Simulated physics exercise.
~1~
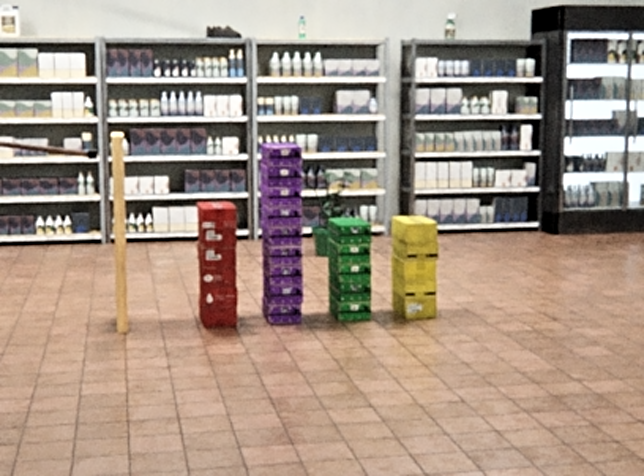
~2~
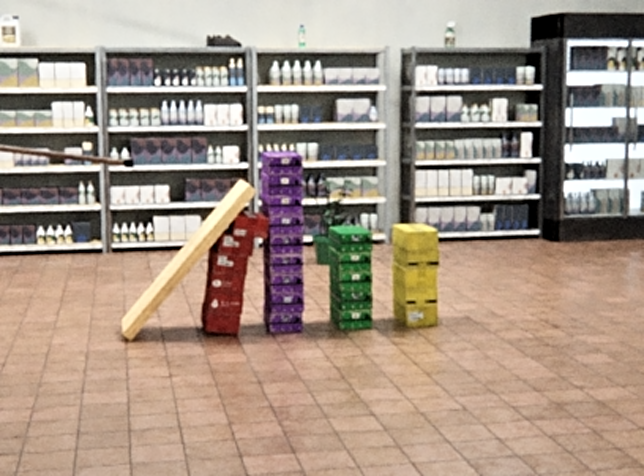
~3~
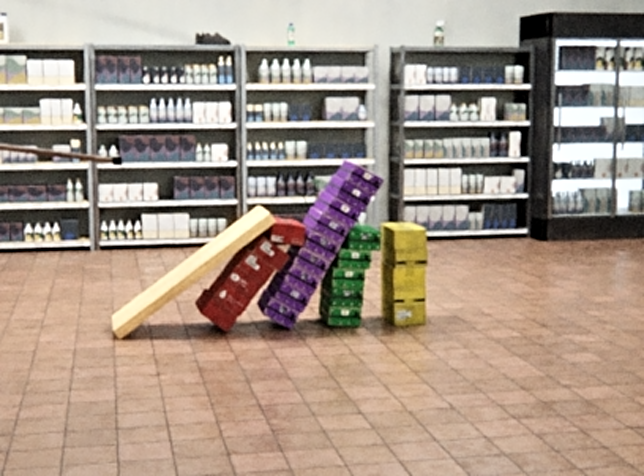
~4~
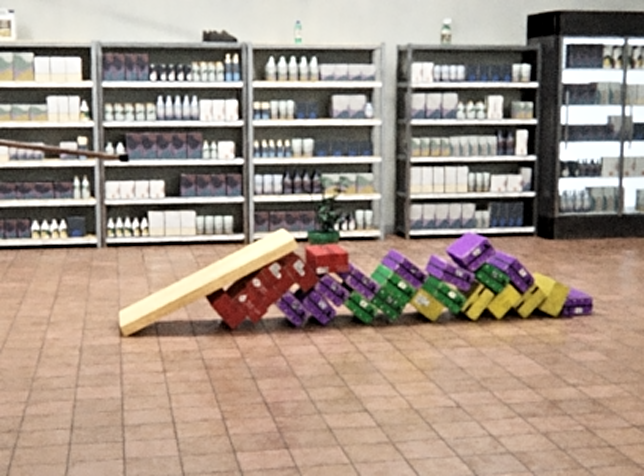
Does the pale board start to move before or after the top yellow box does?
The pale board starts to move before the top yellow box. It is already leaning on the red stack while the yellow stack still stands in place, and the yellow box moves only later in the collapse.
